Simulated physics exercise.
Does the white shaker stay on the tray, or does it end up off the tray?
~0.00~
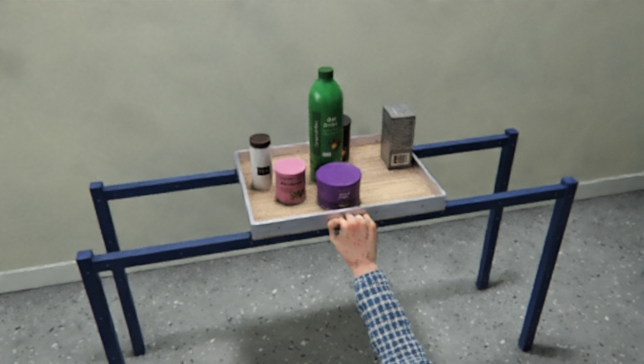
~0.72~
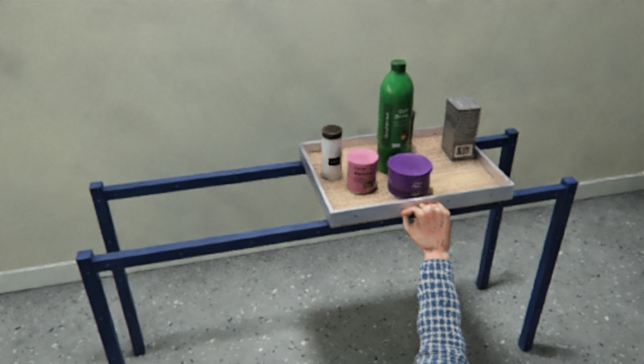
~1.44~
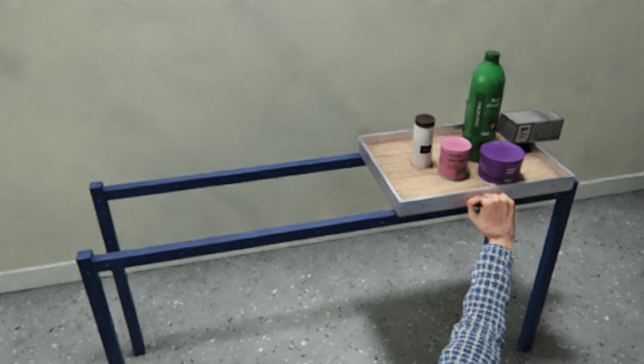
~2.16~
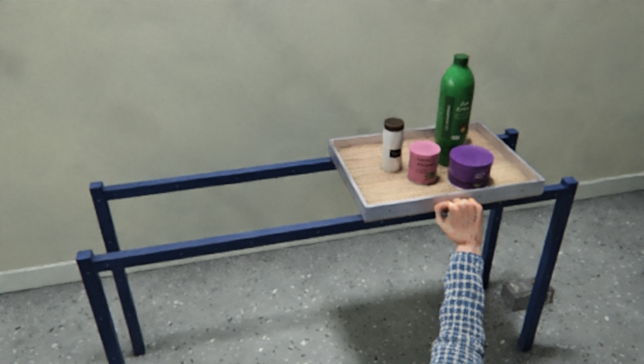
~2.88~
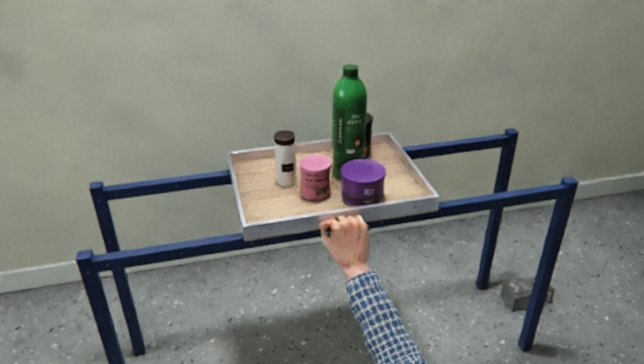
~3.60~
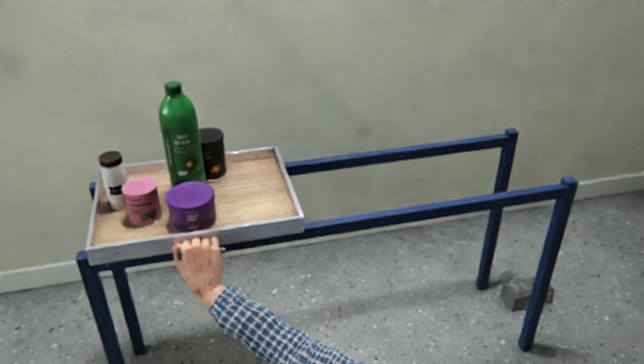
The white shaker stays on the tray, still upright when the tray is at the left end.
